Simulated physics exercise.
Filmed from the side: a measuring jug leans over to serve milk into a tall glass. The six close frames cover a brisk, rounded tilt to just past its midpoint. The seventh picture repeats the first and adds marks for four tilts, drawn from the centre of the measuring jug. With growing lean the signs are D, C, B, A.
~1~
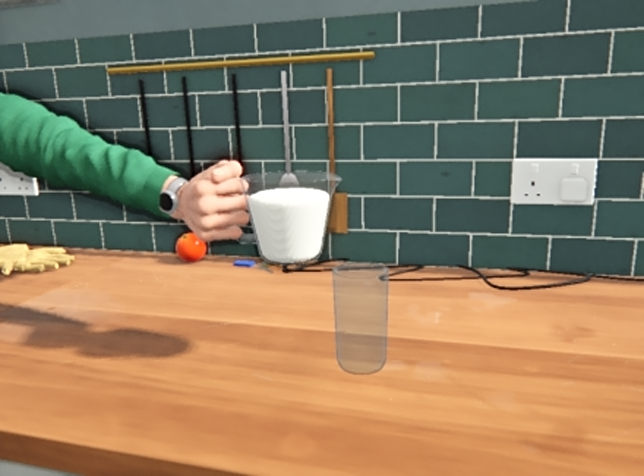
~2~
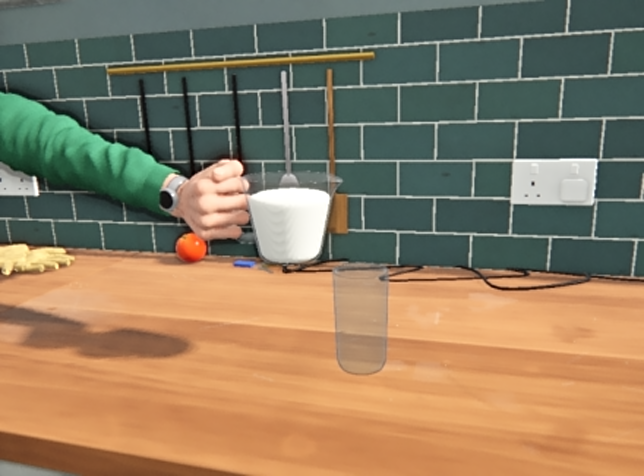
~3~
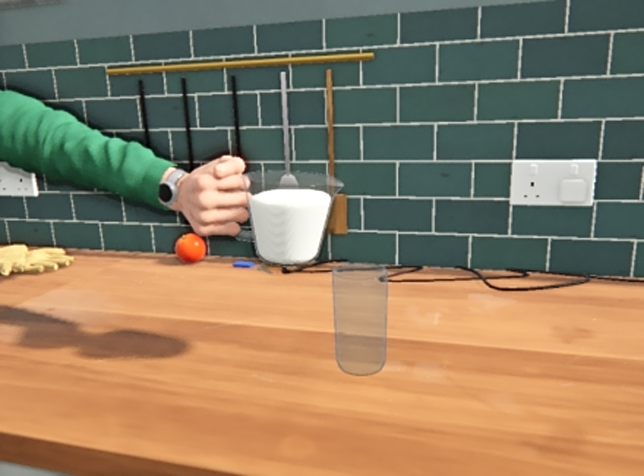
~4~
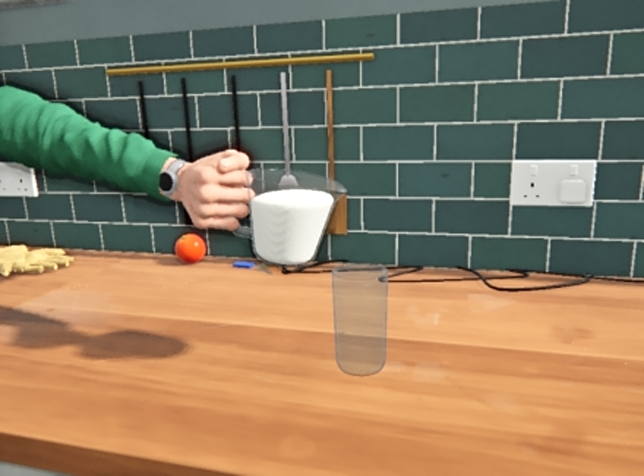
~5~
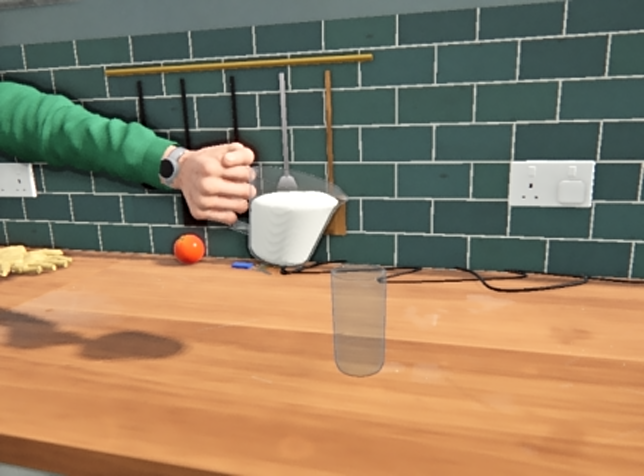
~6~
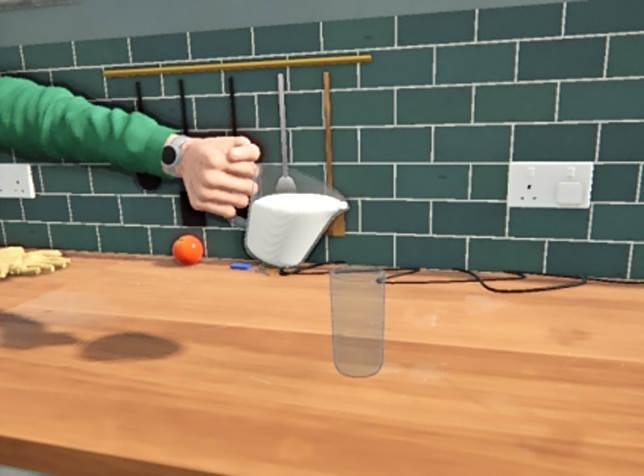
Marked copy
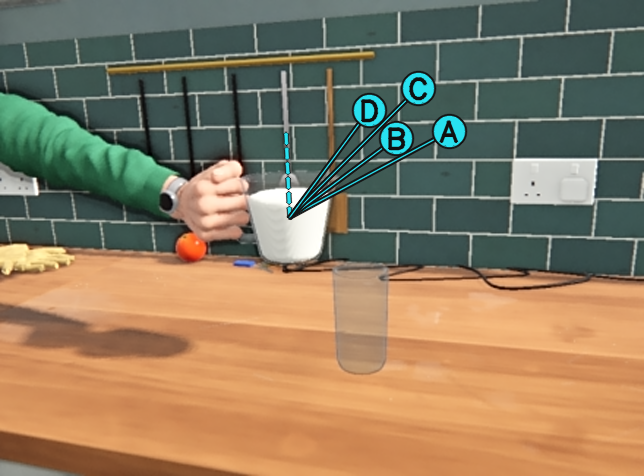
On a wooden counter against dark green tiles, a hand in a green sleeve held a clear jug of milk upright, then gradually tilted it rightward near an empty tall glass, with nothing pouring out.
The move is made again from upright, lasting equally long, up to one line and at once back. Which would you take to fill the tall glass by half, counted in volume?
Choose B.
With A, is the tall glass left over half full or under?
Over half.
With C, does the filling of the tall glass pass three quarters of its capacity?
No, less.
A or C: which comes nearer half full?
C it is.
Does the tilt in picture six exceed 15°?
Yes, it does.
In cyan, A at (434, 139); B at (382, 148); C at (406, 100); D at (359, 123).
With A, the tall glass ends with about 78 % of what it can hold; 4 % of the milk is spilt.
With B, the tall glass ends with about 54 % of what it can hold; 7 % of the milk is spilt.
With C, the tall glass ends with about 33 % of what it can hold; 8 % of the milk is spilt.
With D, the tall glass ends with about 21 % of what it can hold; 4 % of the milk is spilt.
